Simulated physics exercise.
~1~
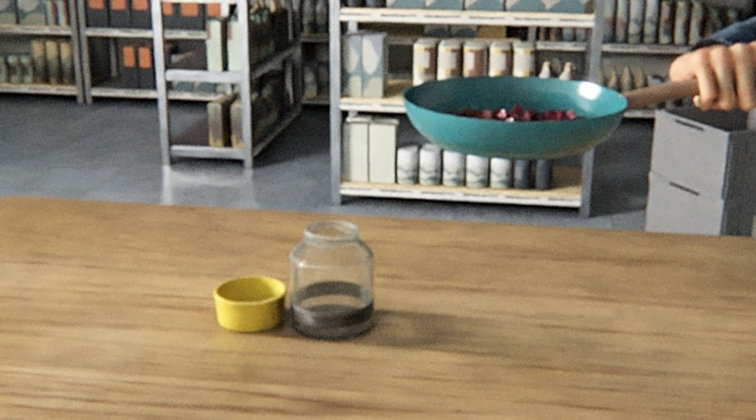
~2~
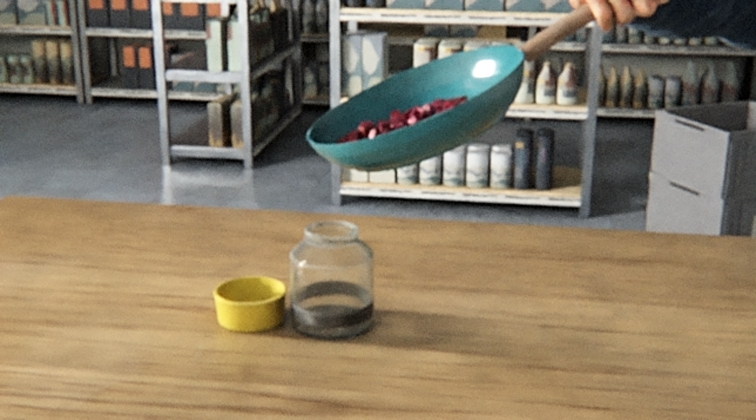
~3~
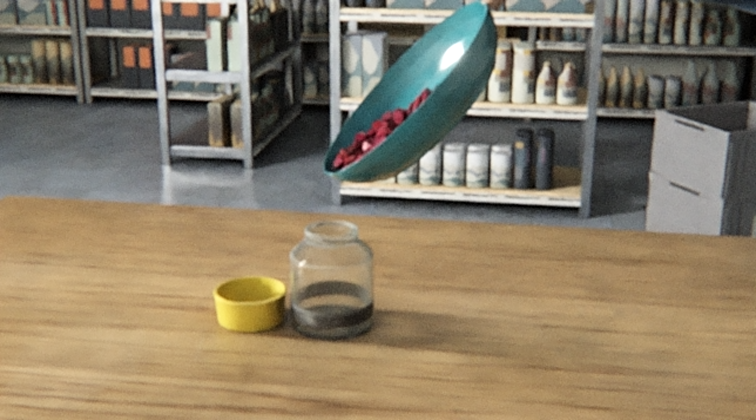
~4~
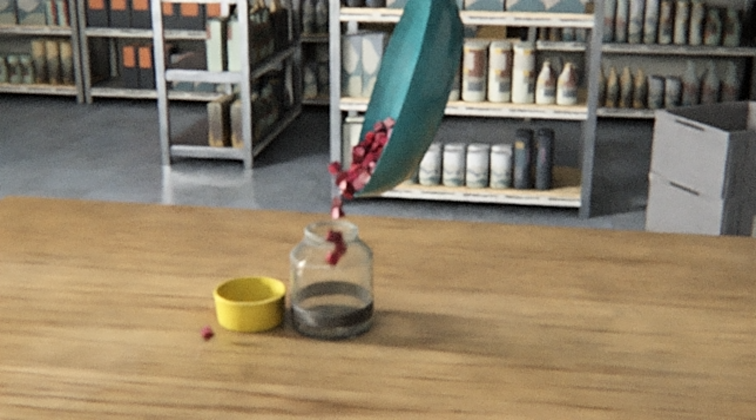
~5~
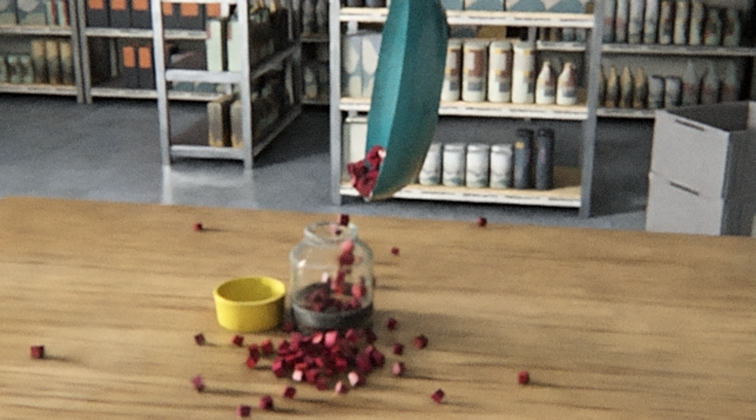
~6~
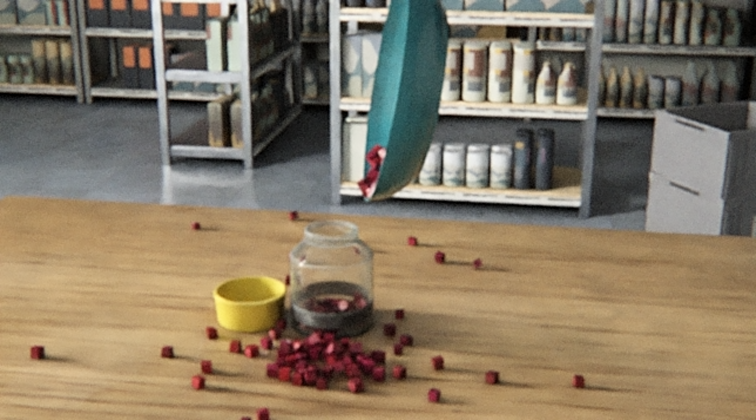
To begin with, a hand at the right holds a teal pan of dark red cubes above a wooden table, where a small yellow dish stands beside a glass jar with a dark band near its base. The pan moves left and tips toward the jar, and the hand passes out of view. As it steepens, the cubes slide to the lower lip and begin to tumble down. Some drop into the jar, but many more land in front of it and scatter across the table. Finally, the pan stays steeply tipped with some cubes still inside, a few lie in the jar, and the yellow dish appears empty.
